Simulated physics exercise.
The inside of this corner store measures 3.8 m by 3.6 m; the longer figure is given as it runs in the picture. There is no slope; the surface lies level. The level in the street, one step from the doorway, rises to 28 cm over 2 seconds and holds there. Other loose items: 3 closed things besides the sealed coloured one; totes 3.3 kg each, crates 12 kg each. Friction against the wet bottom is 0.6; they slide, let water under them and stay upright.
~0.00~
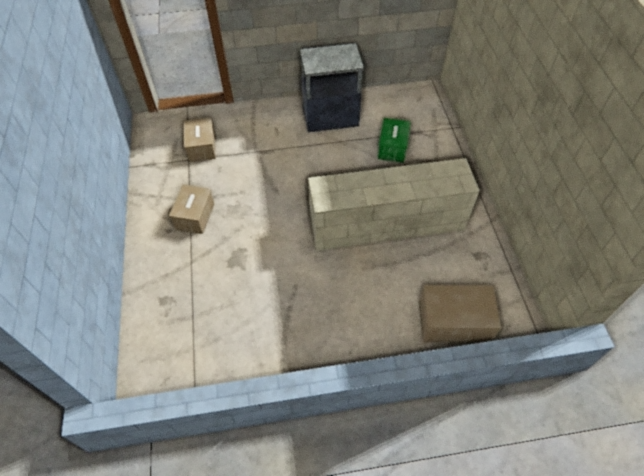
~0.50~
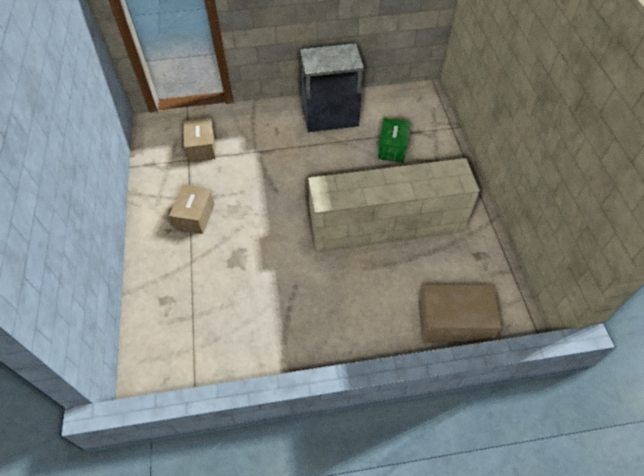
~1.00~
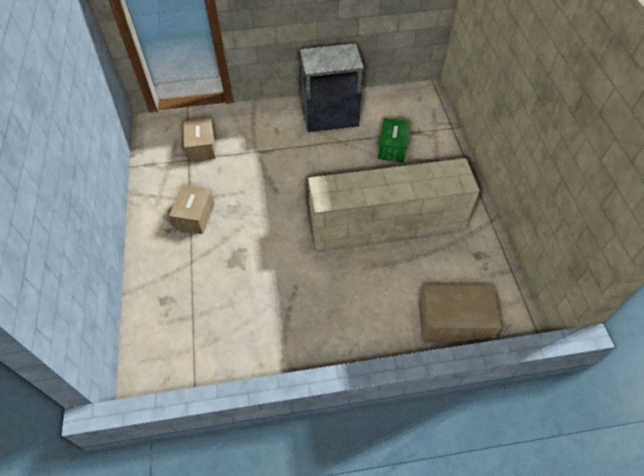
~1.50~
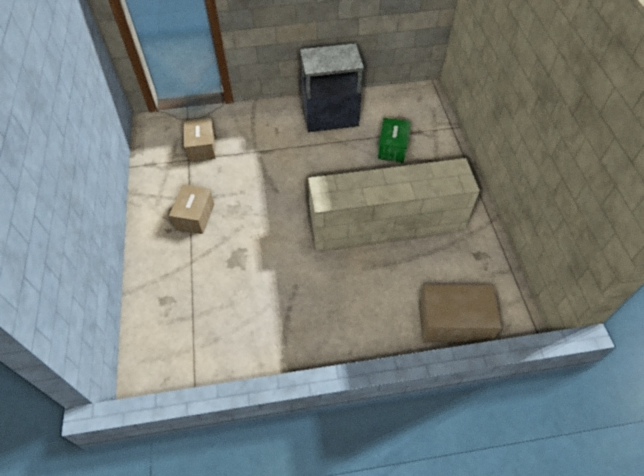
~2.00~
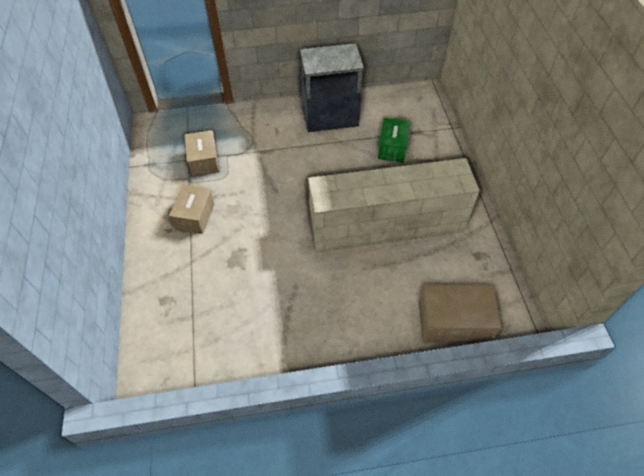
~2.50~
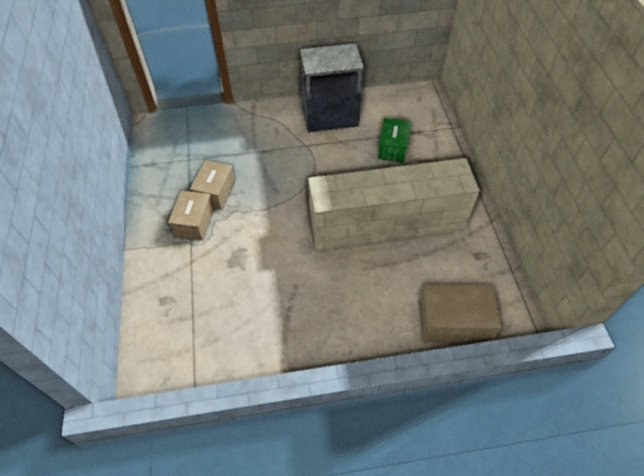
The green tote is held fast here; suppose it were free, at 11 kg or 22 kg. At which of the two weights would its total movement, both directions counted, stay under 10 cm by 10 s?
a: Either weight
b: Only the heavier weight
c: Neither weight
Answer: A.
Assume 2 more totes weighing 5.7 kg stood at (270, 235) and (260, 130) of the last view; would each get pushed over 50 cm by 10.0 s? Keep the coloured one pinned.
In order: Above the mark, within the mark.
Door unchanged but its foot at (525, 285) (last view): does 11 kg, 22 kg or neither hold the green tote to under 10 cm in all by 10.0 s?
The answer is that the lesser mass suffices.
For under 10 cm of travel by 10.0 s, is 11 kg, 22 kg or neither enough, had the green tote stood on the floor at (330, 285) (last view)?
Result: Heavy passes, light fails.
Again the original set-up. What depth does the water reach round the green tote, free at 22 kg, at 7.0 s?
2 cm, roughly.
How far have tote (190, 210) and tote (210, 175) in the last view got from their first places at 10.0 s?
The first is 250 cm from its start, the second 250 cm.
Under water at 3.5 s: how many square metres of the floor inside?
Some 7.5 m2.
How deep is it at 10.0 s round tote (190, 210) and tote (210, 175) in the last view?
Depths: Near 17 cm, then near 13 cm.
After 3.5 s the green tote would be 0 cm from its start with 11 kg and 0 cm from its start with 22 kg; 0 cm of water round it then.
After 4.5 s the green tote would be 0 cm from its start with 11 kg and 0 cm from its start with 22 kg; 1 cm of water round it then.
After 7.0 s the green tote would be 0 cm from its start with 11 kg and 0 cm from its start with 22 kg; 2 cm of water round it then.
After 10.0 s the green tote would be 0 cm from its start with 11 kg and 0 cm from its start with 22 kg; 8 cm of water round it then.
